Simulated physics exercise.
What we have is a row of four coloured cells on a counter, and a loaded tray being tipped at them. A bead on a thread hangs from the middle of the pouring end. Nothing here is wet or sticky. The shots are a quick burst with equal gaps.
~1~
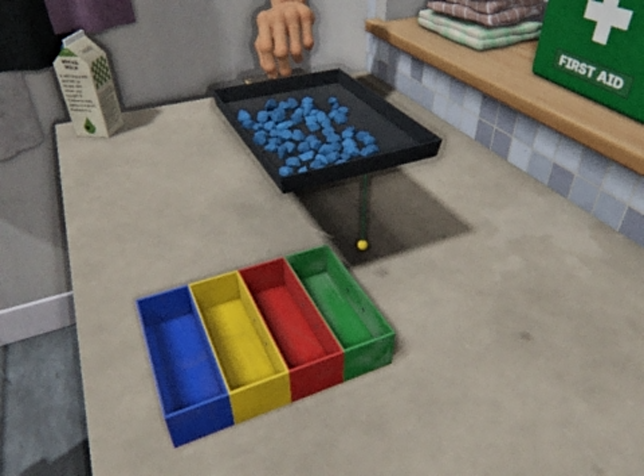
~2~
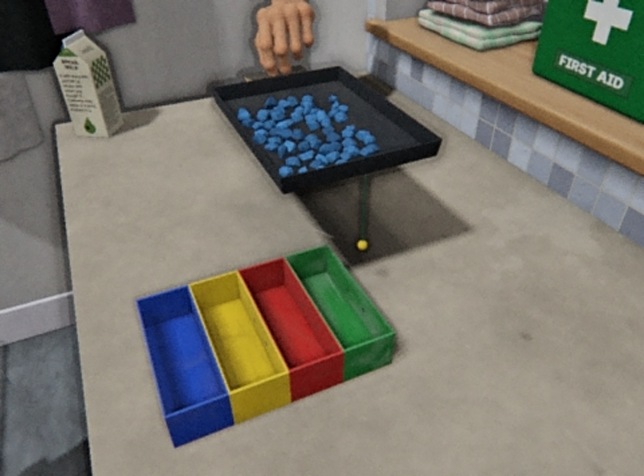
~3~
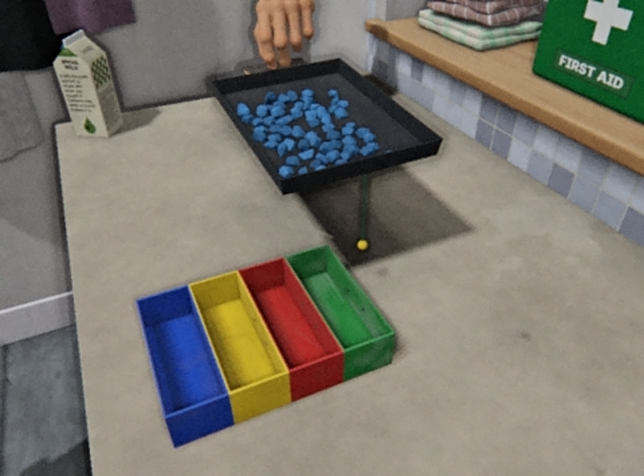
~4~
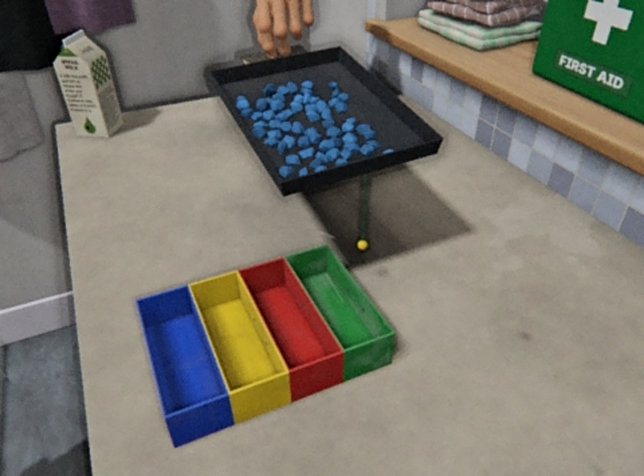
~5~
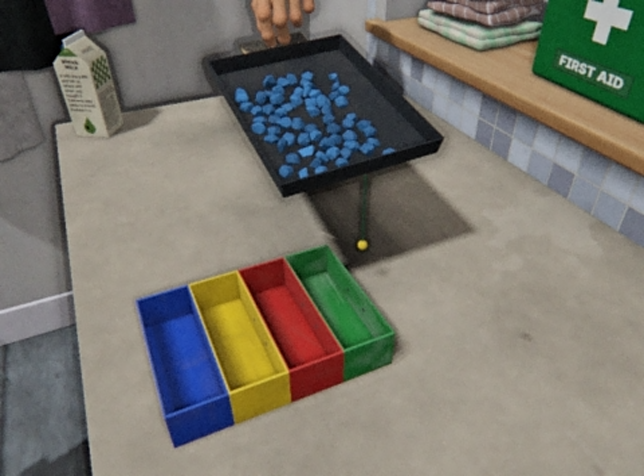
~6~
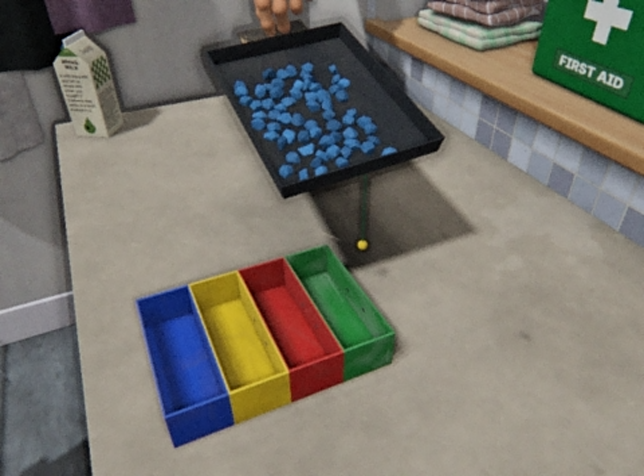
At the start, a hand holds the far end of a dark tray of blue stones, roughly level above a counter with blue, yellow, red and green cells and a hanging yellow bead. The tray's far end then gradually rises, and its near edge tilts slightly, the left corner dipping lowest.
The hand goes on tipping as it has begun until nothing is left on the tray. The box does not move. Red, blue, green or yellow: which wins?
The green one ends fullest.
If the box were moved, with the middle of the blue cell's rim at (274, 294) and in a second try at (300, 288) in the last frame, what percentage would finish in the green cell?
The first gives 0 %, the second 0 %.
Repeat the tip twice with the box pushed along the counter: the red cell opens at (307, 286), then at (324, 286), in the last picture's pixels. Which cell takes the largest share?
First the cell in red, then that red cell.
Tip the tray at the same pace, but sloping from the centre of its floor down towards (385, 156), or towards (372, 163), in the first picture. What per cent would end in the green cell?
First some 0, then 20 per cent.
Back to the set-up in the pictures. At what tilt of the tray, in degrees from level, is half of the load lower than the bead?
Near 105 degrees.
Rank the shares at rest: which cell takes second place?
The runner-up: Red.
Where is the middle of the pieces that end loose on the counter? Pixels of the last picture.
Roughly at (390, 318).
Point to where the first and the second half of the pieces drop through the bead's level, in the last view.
The first part at (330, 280); the rest at (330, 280).
Soon after the last picture, tray tipped steeply; all on the tray.
A little later, tray tipped right over; about two thirds on the tray; a small part in the green cell; a stray few in the red cell; about a quarter falling or outside the box.
Later still, tray tipped past a quarter turn; about half in the green cell; about a quarter in the red cell; about a quarter falling or outside the box.
At rest, tray tipped past a quarter turn; about half in the green cell; about a quarter in the red cell; none in the blue cell; none in the yellow cell; about a quarter outside the box.
